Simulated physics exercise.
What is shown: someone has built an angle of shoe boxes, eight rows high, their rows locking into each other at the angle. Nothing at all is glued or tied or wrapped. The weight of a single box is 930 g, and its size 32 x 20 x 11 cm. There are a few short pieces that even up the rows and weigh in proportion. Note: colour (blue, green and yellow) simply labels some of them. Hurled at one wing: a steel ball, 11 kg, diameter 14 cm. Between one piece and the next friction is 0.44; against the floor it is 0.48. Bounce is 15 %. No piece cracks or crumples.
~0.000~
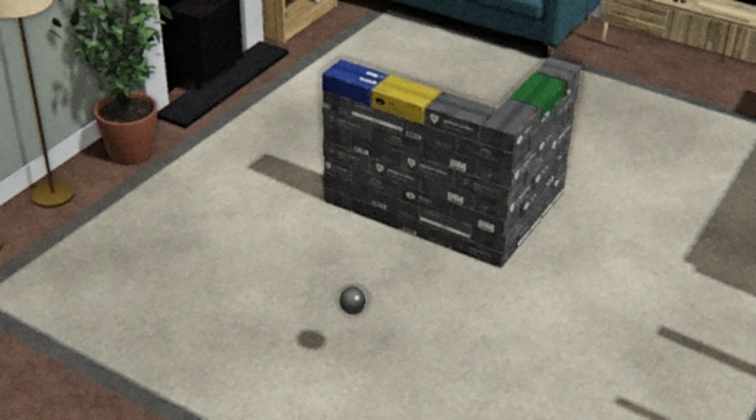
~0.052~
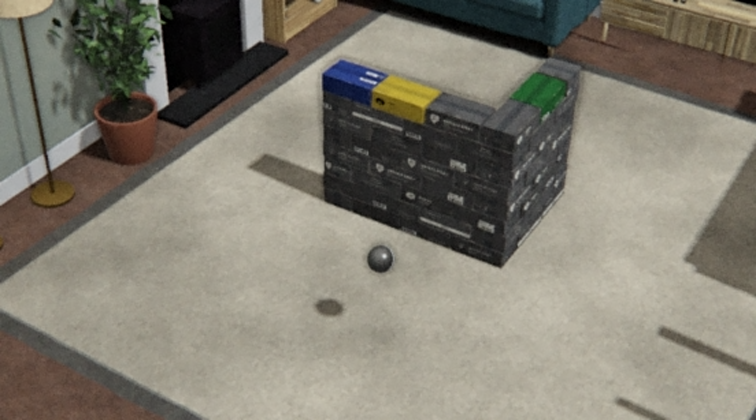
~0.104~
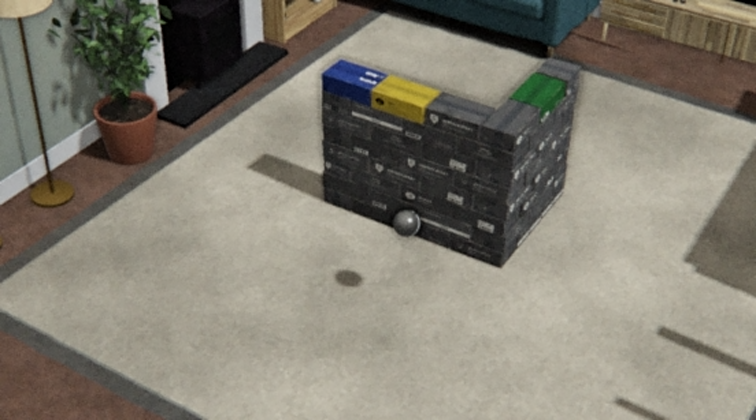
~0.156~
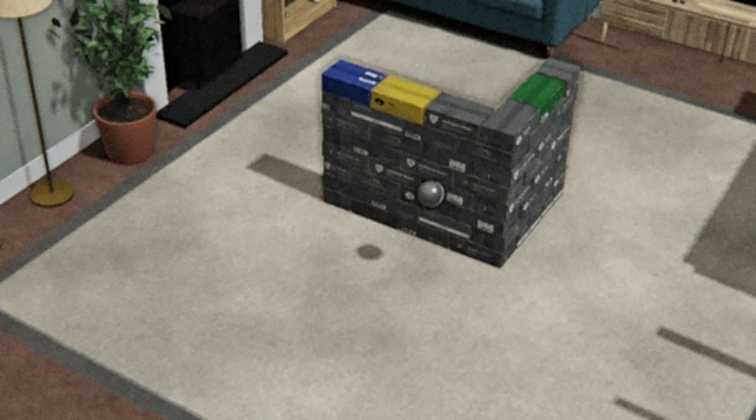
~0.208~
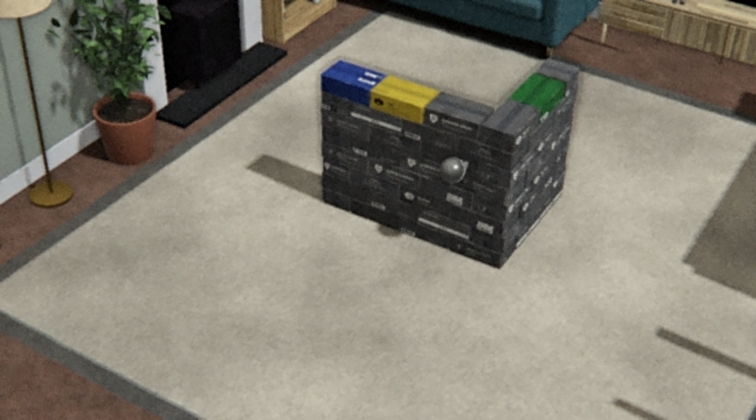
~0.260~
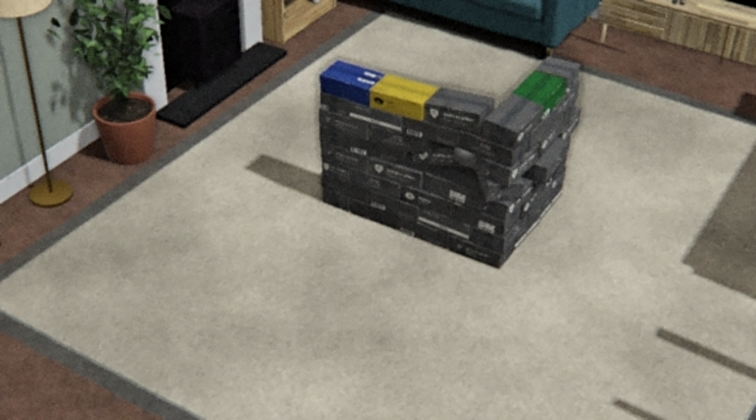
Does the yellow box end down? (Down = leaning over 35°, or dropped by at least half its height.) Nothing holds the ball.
No, I expect it will hold.
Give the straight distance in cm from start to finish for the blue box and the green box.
Displacement in cm - blue: 0; green: 90.
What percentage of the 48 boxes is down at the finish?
Near 25 per cent.
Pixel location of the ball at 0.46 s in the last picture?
(511, 127), roughly.
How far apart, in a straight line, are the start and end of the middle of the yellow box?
I'd put it at near 6 cm.
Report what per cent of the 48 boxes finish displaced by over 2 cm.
50 in a hundred end up shifted.
After 0.46 s, ball still moving; 3 of the 48 boxes down; yellow box shifted 51 mm; green box shifted 48 mm.
After 0.90 s, ball still moving; 10 of the 48 boxes down; yellow box shifted 52 mm; green box leaning 15°, 9 cm lower.
At rest (2.3 s), ball rolling away; 11 of the 48 boxes down; yellow box shifted 51 mm; green box leaning 58°, 60 cm lower; blue box shifted 17 mm. As the last picture would show them, middles, yellow box near (408, 96), green box near (602, 151).
